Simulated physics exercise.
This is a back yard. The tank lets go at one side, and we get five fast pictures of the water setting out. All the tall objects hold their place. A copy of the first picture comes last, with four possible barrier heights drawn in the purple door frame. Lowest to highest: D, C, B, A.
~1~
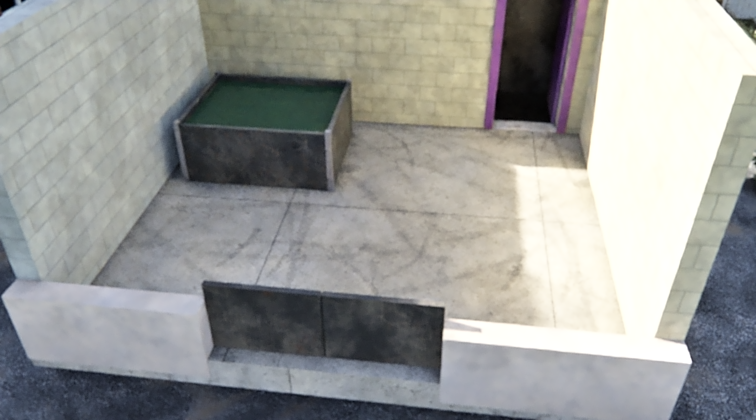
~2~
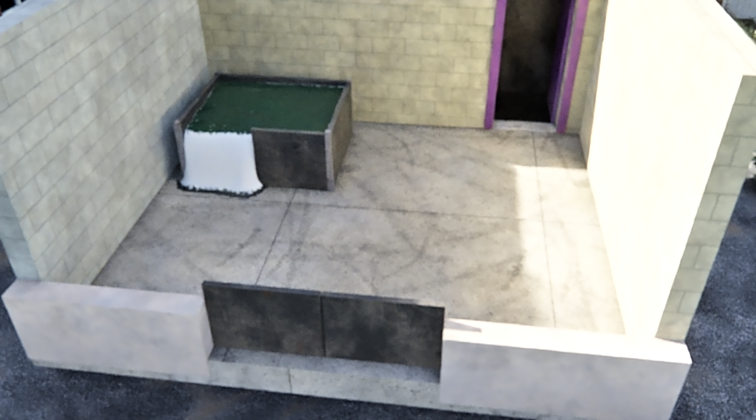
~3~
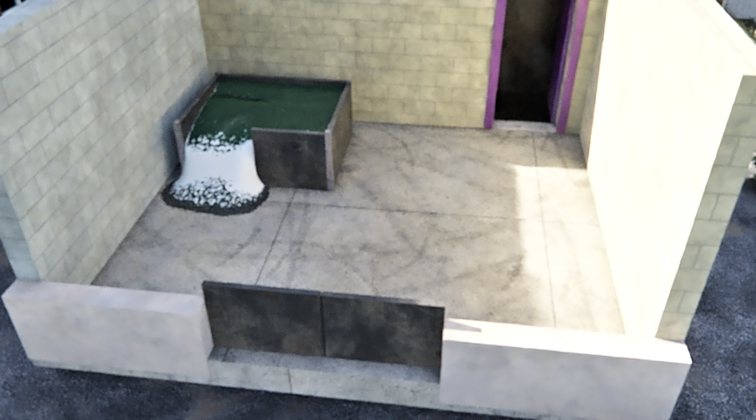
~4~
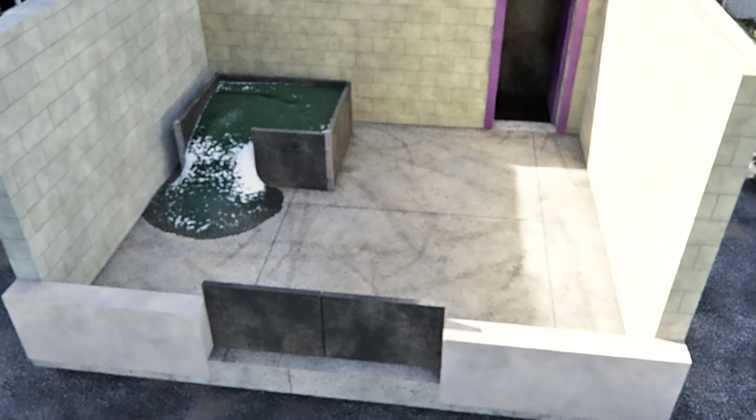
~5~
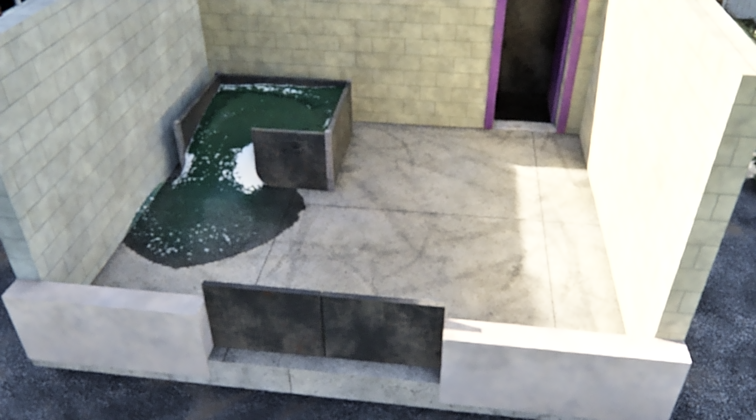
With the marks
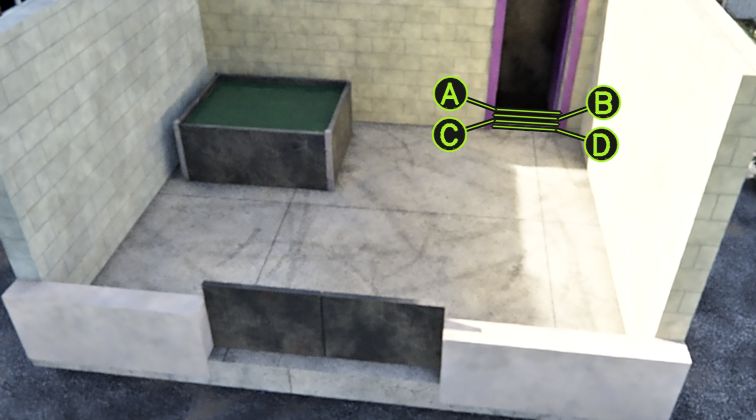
Green water poured out through an opening at the front left of a raised tank in a walled yard, foaming white at first, then spread across the pale floor in a widening dark puddle.
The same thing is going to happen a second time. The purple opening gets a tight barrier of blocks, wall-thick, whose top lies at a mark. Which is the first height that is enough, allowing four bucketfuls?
Choose C.
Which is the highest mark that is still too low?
That would be D.
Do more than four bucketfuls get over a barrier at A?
No.
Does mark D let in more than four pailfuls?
Yes, it does.
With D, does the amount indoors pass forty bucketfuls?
No.
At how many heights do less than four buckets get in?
Three of them.
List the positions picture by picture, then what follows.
Water in the tank at rest, its middle at (269, 107); foot of the purple doorway at (524, 130); shut gate at (323, 303).
Water covers 1 % of the ground and shows as far out as (183, 183).
Water covers 3 % of the ground and shows as far out as (169, 197).
Water covers 7 % of the ground and shows as far out as (208, 233).
Water covers 11 % of the ground and shows as far out as (160, 258).
On the marked copy, A at (527, 111); B at (526, 116); C at (525, 122); D at (524, 128); from the bottom up D, C, B, A.
With A, nothing gets over.
With B, nothing gets over.
With C, a bucket or two gets in.
With D, some 15 bucketfuls get in.
